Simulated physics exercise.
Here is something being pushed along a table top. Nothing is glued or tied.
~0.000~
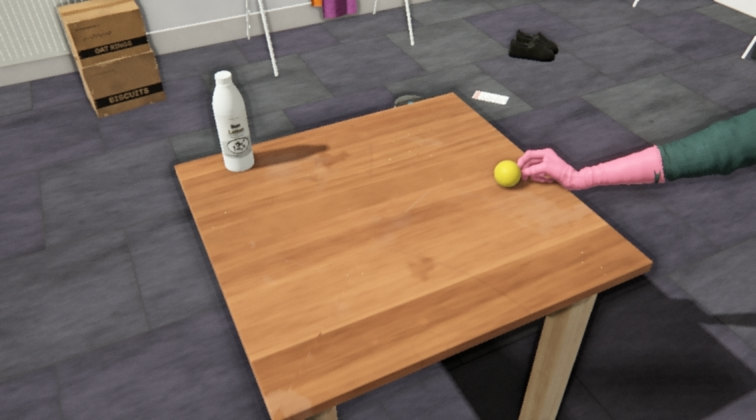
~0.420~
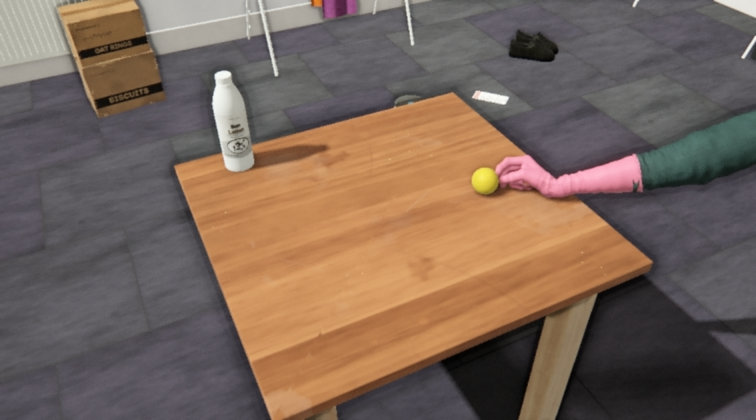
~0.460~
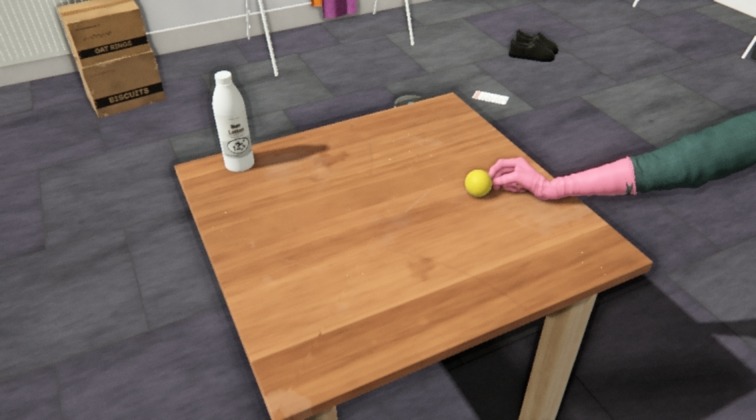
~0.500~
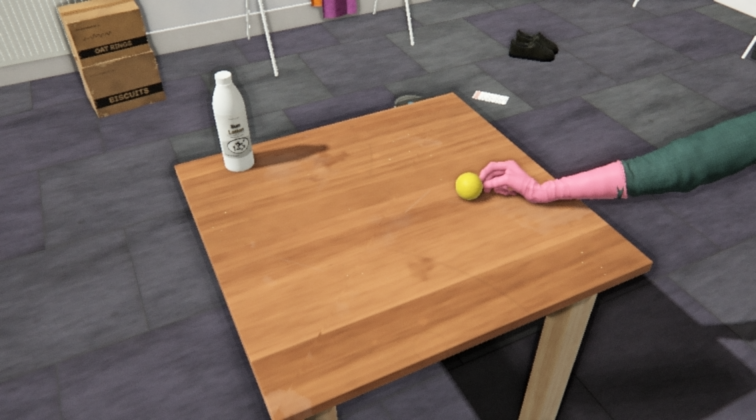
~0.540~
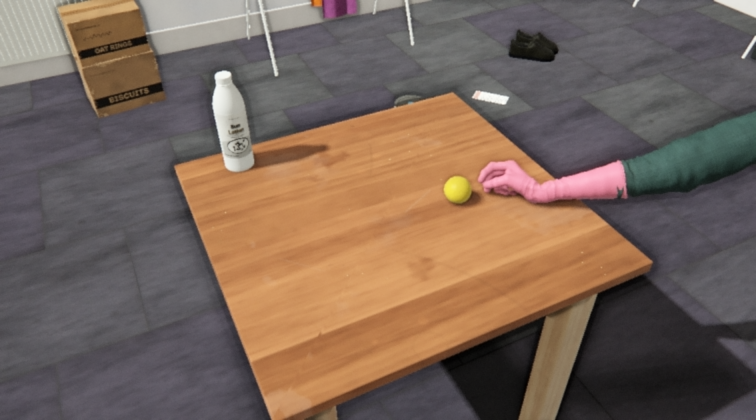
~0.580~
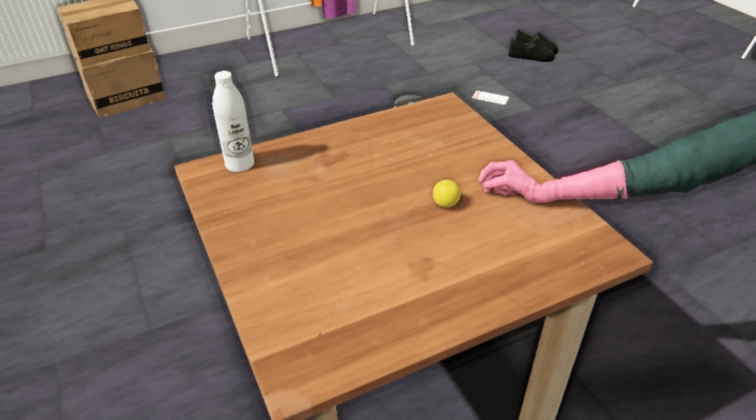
A yellow ball moves left across the wooden table, pushed by a pink-gloved hand.
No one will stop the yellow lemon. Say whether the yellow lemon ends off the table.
The yellow lemon goes over the edge.
Around 1.08 s, yellow lemon displaced well along near (300, 242).
Around 1.58 s, yellow lemon now off the table.
Finally (1.9 s), off the table, yellow lemon.
